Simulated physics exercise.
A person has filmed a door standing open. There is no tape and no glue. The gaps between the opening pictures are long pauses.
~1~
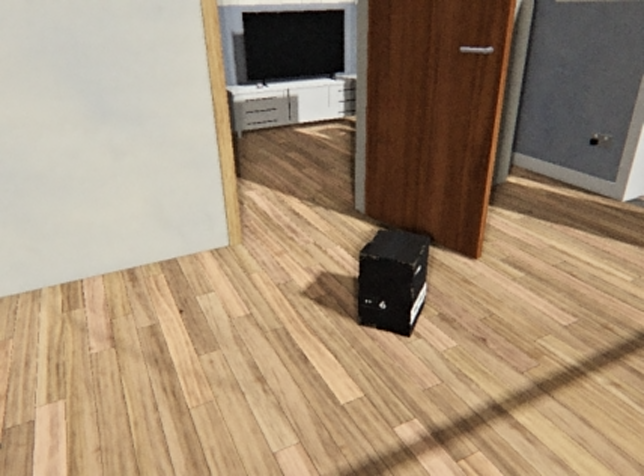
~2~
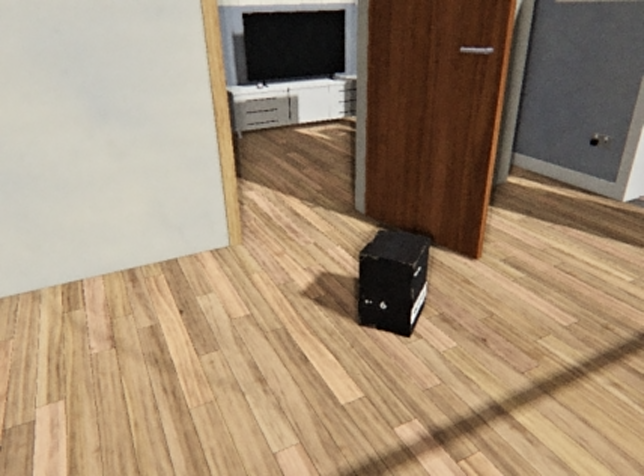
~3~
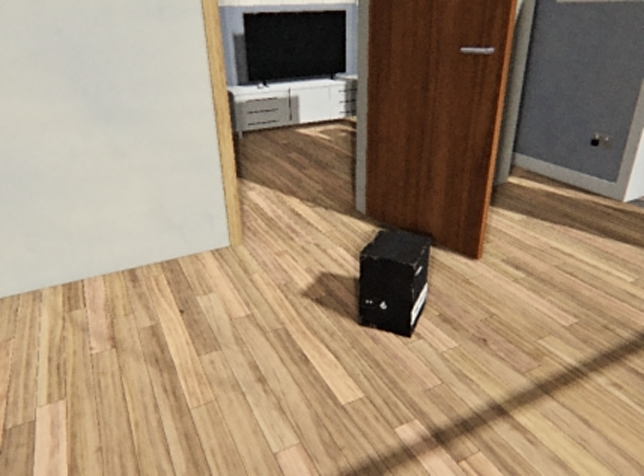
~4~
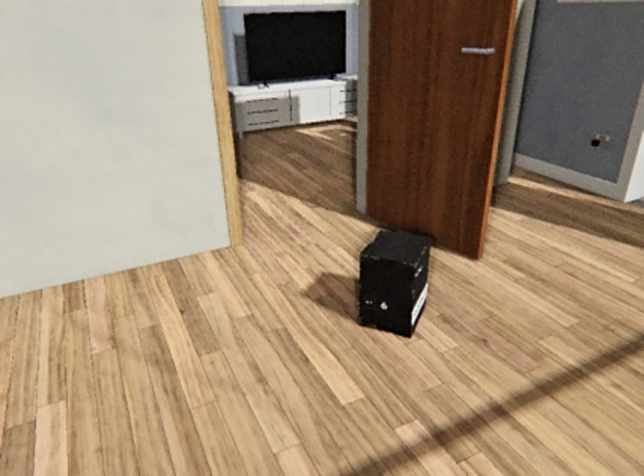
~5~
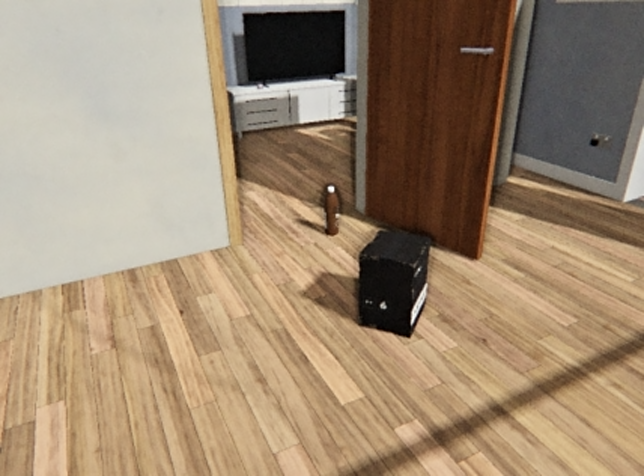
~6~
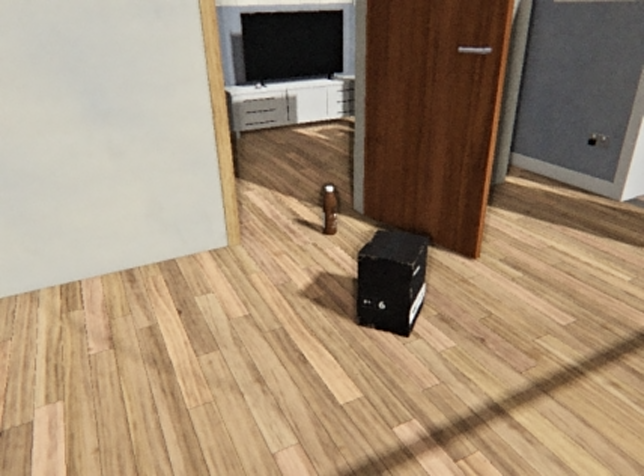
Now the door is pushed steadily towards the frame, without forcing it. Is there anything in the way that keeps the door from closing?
No - the door closes.
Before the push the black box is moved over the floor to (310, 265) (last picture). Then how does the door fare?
It is held back then.
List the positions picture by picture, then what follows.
In the first frame, door wide open and still; black box (394, 281).
In the second frame, door wide open and still; black box (394, 282).
In the third frame, door wide open and still; black box (395, 282).
In the fourth frame, door wide open and still; black box (395, 282).
In the fifth frame, door wide open and still; black box (394, 282).
In the sixth frame, door wide open and still; brown bottle (330, 211); black box (393, 282).
Then, 1.10 s on from there, open by 33°.
Then, 1.50 s on from there, open by 0°; brown bottle shifted well along near (307, 201).
In the end, open by 0°; moved from the start, brown bottle; black box unmoved. At the end, from the last picture's camera, brown bottle near (308, 201).
